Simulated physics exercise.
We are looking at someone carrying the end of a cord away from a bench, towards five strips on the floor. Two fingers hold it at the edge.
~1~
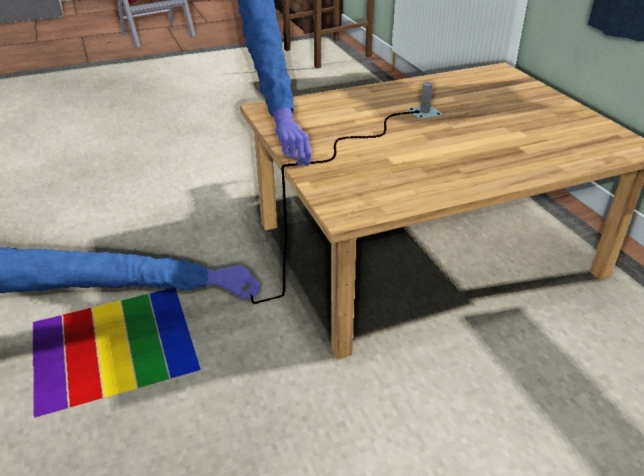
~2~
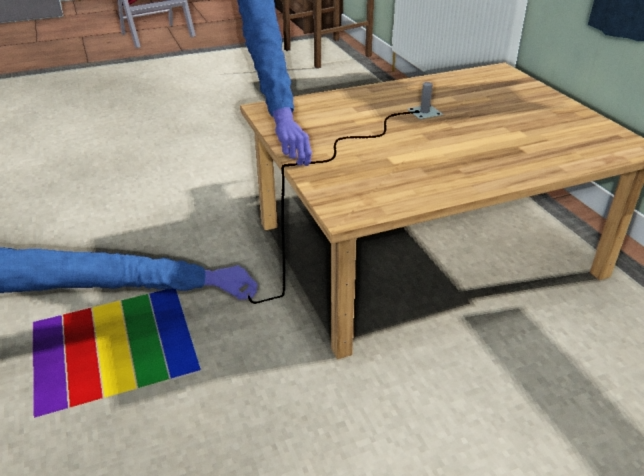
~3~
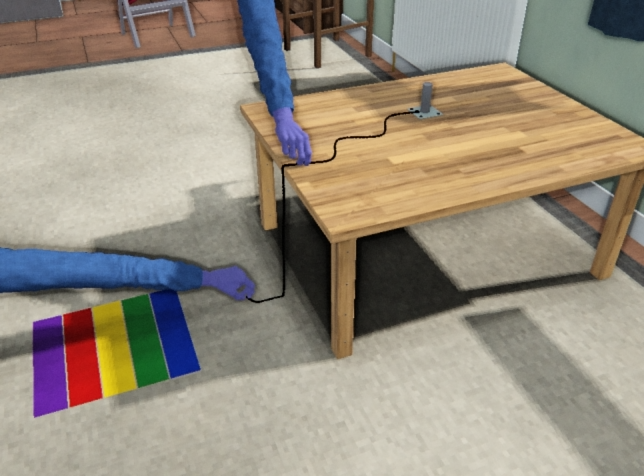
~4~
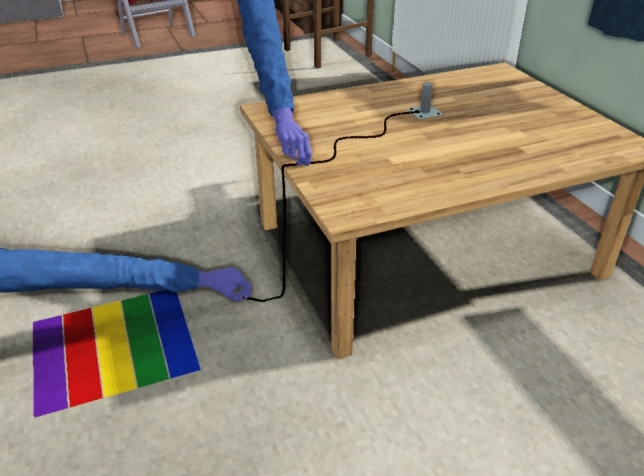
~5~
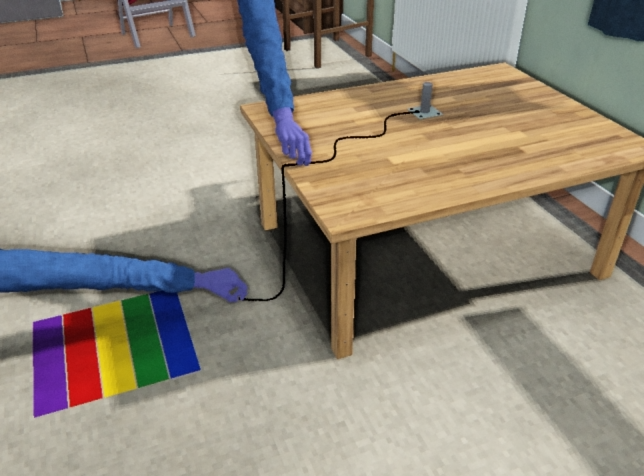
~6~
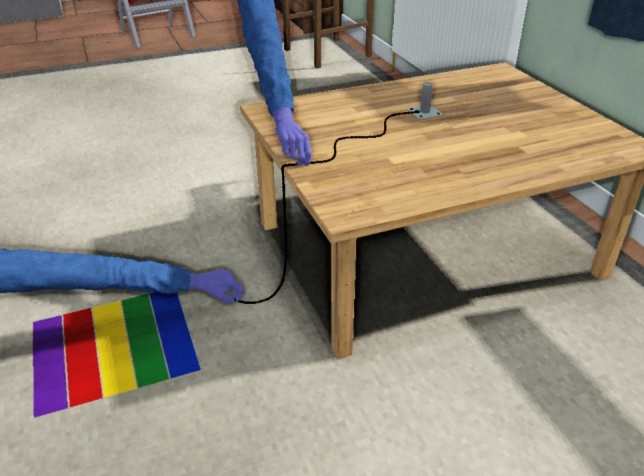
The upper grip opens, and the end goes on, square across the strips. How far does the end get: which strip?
It halts on the yellow strip.
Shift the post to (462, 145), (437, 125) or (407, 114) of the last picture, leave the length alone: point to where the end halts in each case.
The places are (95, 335), (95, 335) and (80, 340).
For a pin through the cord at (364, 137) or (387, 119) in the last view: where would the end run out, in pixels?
Try by try, around (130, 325) and (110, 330).
A little later, end near (172, 316); over blue.
Next, end near (131, 326); over green.
When it is tight, end near (106, 333); over yellow. Over yellow.
